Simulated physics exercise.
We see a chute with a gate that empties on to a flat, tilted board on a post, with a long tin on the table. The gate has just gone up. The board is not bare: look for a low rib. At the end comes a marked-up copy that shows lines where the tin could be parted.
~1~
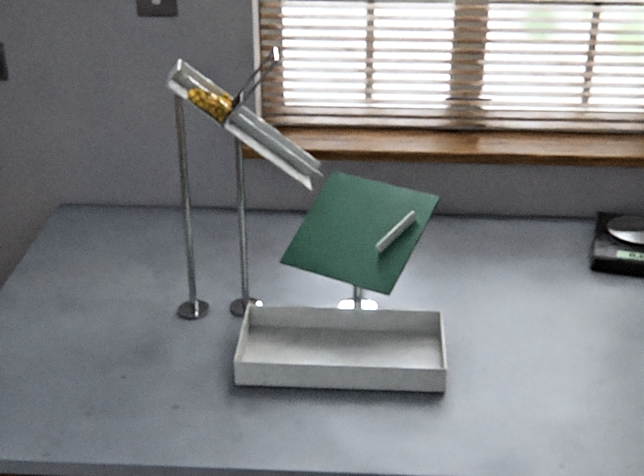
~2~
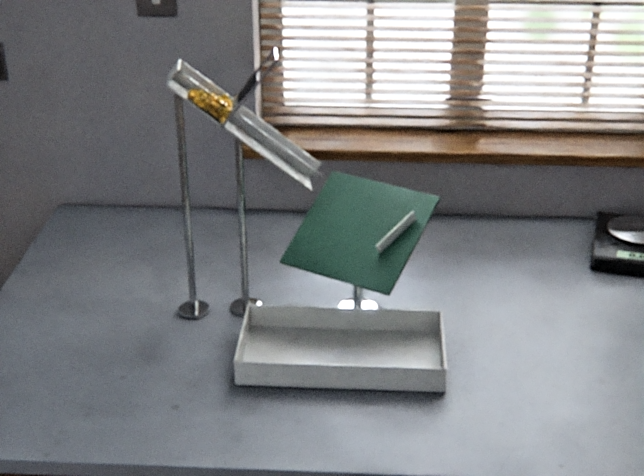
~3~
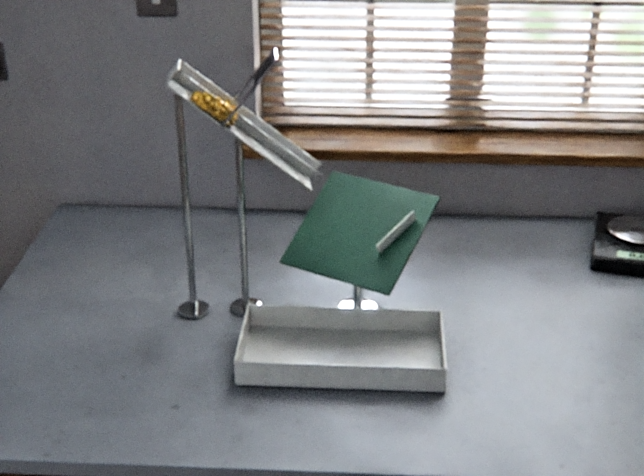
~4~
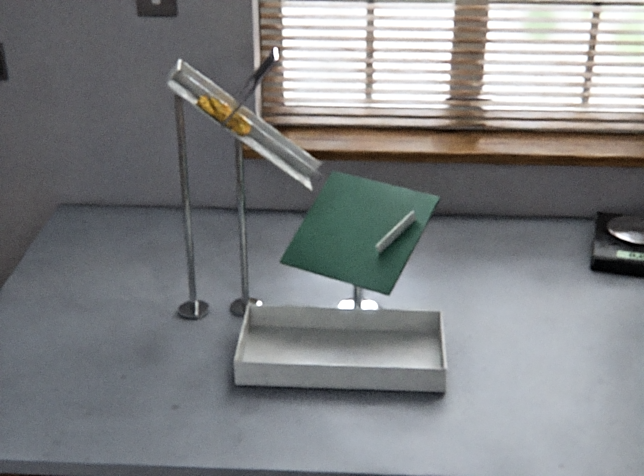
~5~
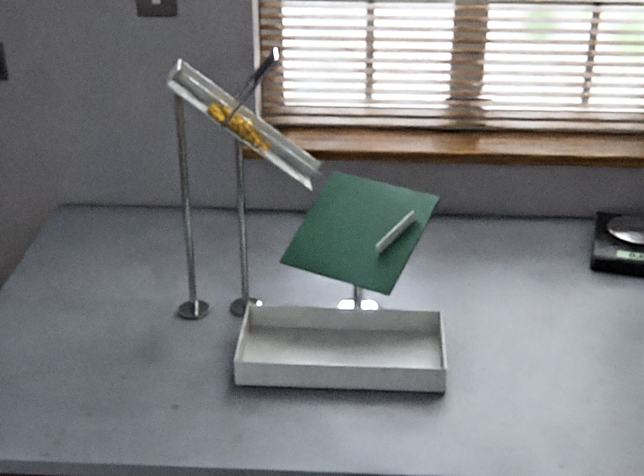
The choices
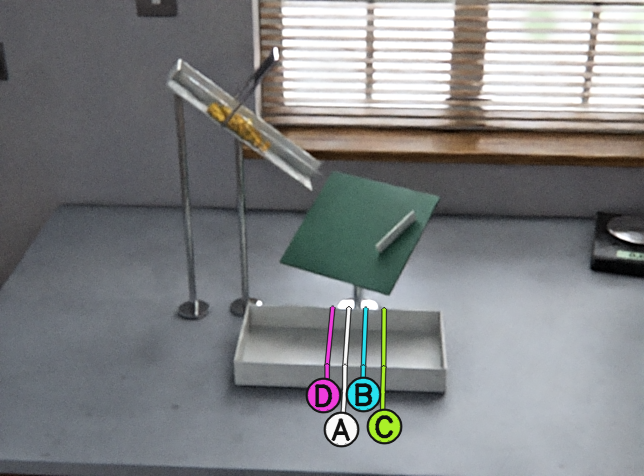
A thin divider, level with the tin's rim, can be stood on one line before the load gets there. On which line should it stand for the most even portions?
D works best here.
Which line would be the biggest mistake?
The answer is C.
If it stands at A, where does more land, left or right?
The left side.
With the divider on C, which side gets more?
More lands on the left.
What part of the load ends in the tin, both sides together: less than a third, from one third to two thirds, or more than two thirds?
It is more than two thirds.
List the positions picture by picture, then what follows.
The first picture shows load behind the gate at (212, 105), puffed corn balls; lip of the chute at (310, 184), sloping fairly steeply.
The second picture shows middle of the board at (359, 229), tilted fairly steeply; middle of its low edge at (332, 278); of its high edge at (385, 183).
The third picture shows front corners of the tin at (235, 361) and (446, 368), empty; front of the load at (232, 123).
The fourth picture shows middle of the load at (228, 111); its front at (246, 130), about a quarter of the way to the lip; rib from (413, 211) to (377, 246).
The fifth picture shows middle of the load at (239, 121); its front at (266, 146), about half of the way to the lip.
On the marked copy, line A crosses the front rim at (344, 365); line B crosses the front rim at (363, 366); line C crosses the front rim at (383, 366); line D crosses the front rim at (327, 364).
For line A, of what is caught, most on the left of the divider, about a quarter on the right.
For line B, of what is caught, most on the left of the divider, a small part on the right.
For line C, of what is caught, nearly all on the left of the divider, a stray few on the right.
For line D, of what is caught, about half on the left of the divider, about half on the right.
